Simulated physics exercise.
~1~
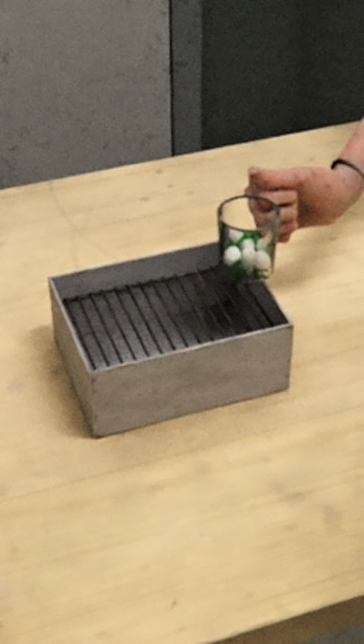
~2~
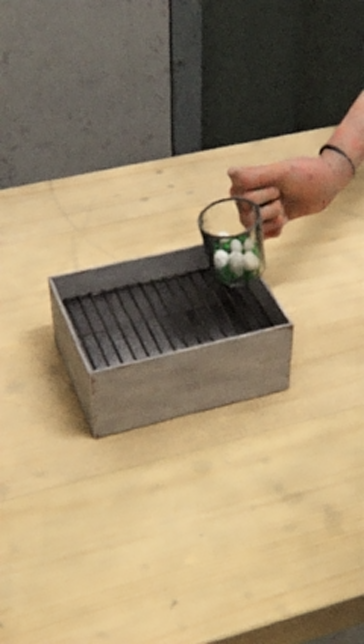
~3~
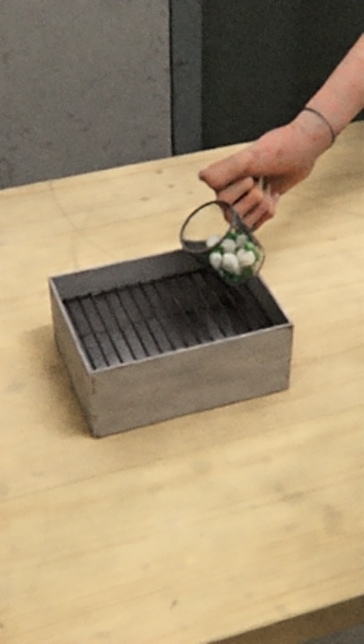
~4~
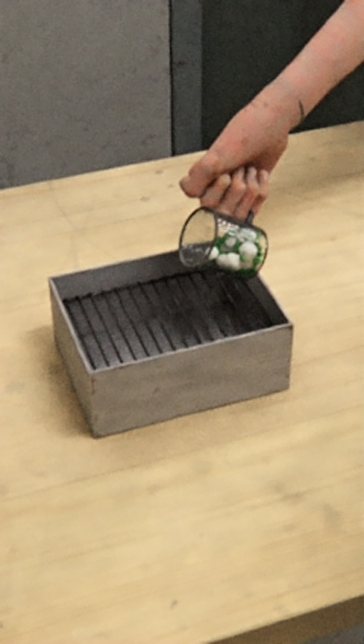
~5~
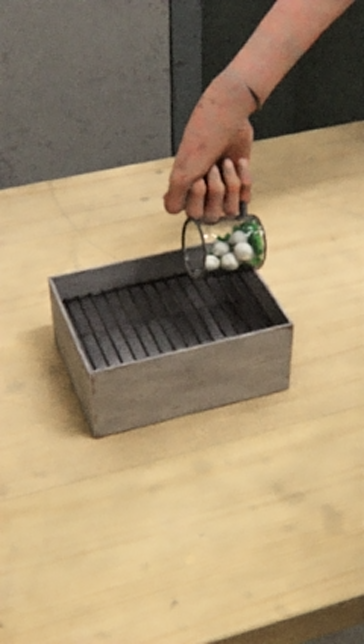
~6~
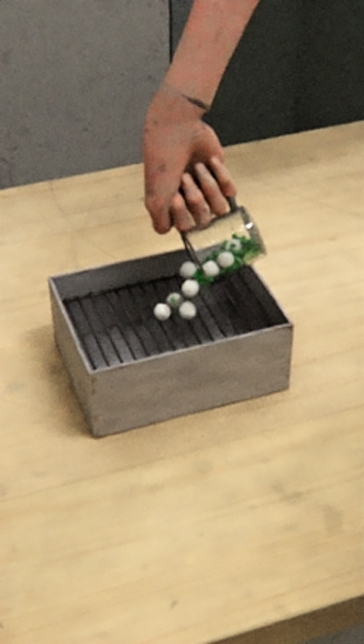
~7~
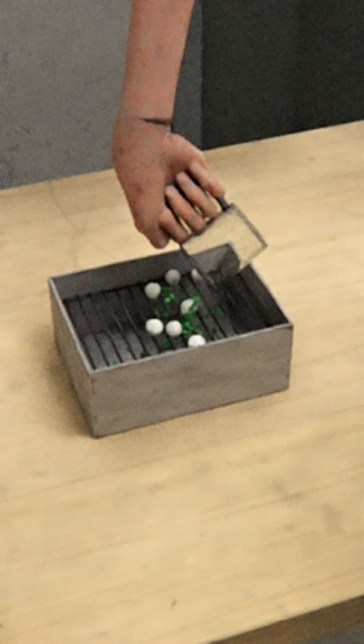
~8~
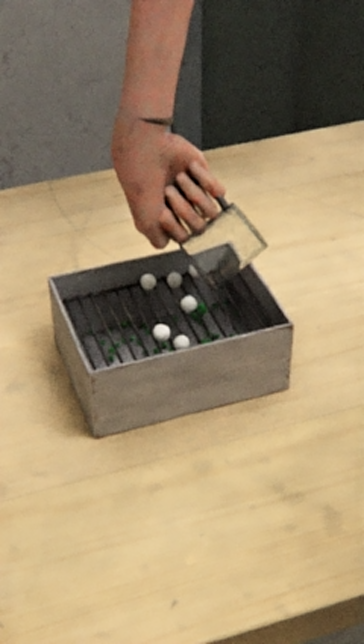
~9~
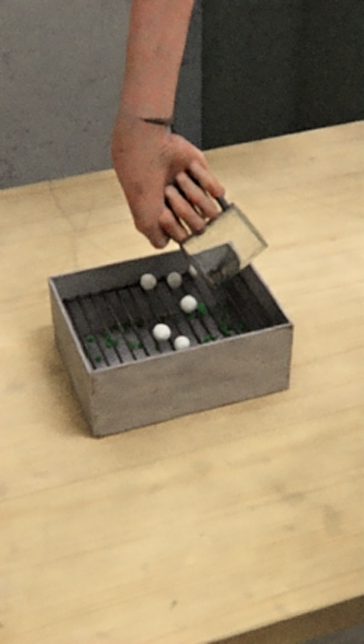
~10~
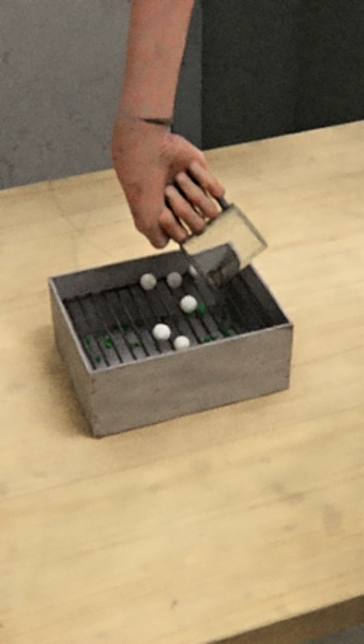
The clip opens with a hand holding a clear glass cup of white balls and smaller green pieces beside a grey, open-topped box fitted with a dark wire rack, on a pale wooden table. The hand moves left over the box and tips the cup until it lies on its side, everything still inside. White balls spill out first, then the green pieces follow as the cup turns further over. The green pieces slip between the wires while the white balls spread out. At the end, the white balls rest on top, the green pieces lie beneath the rack, and the hand holds the emptied cup above.
